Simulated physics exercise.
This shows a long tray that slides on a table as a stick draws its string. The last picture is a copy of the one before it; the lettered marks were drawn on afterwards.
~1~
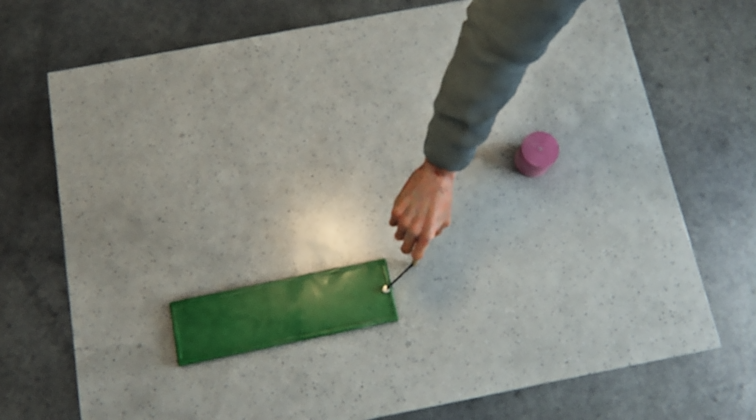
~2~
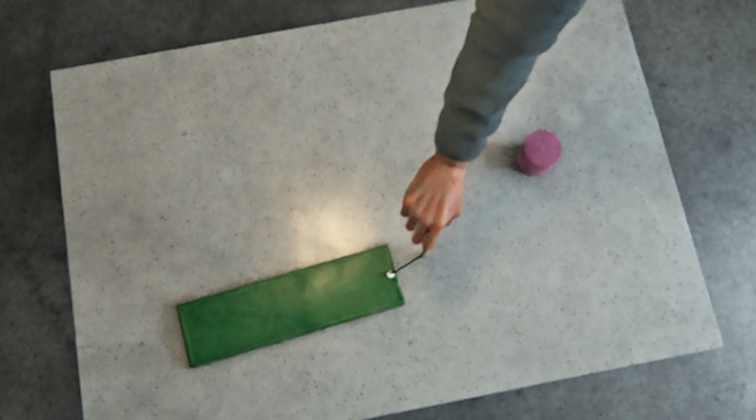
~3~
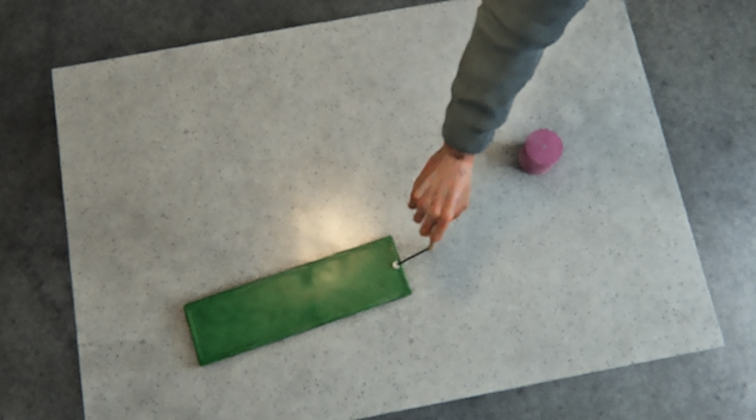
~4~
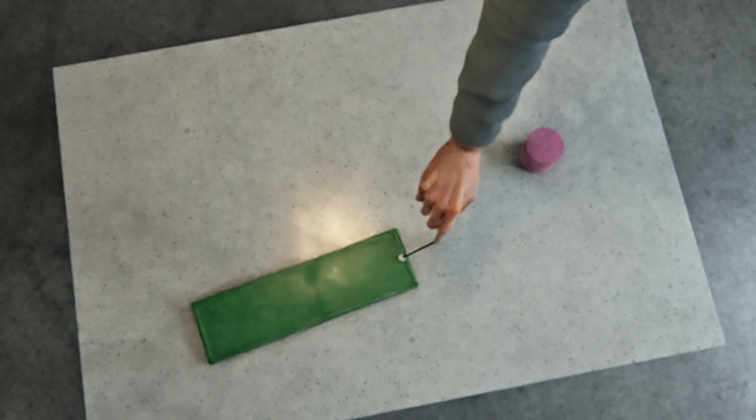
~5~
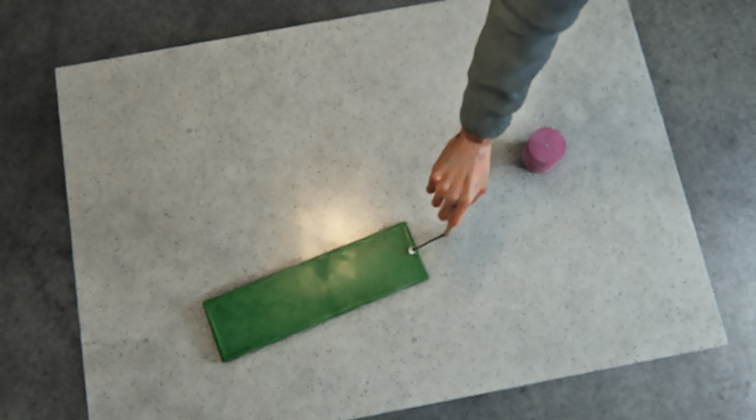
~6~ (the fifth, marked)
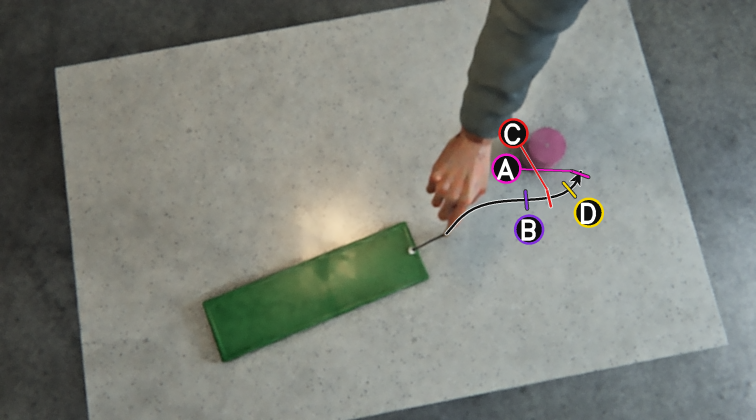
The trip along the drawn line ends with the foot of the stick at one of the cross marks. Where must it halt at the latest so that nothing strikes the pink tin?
All is well up to D.
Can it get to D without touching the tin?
Yes.
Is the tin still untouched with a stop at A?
For that mark, no.
On the marked copy, A at (580, 174); B at (526, 200); C at (549, 198); D at (569, 190); the route from (447, 233) via (519, 200) to (581, 172).
Taking D. A third of the way, foot of the stick (483, 206), middle of the tray (358, 267).
Two thirds of the way, foot of the stick (531, 200), middle of the tray (401, 250).
When it is over, foot of the stick (569, 190), middle of the tray (439, 238); nothing has been touched.
As for the rest, A is too far, the tin has been hit; B is safe but short; C is safe but short.
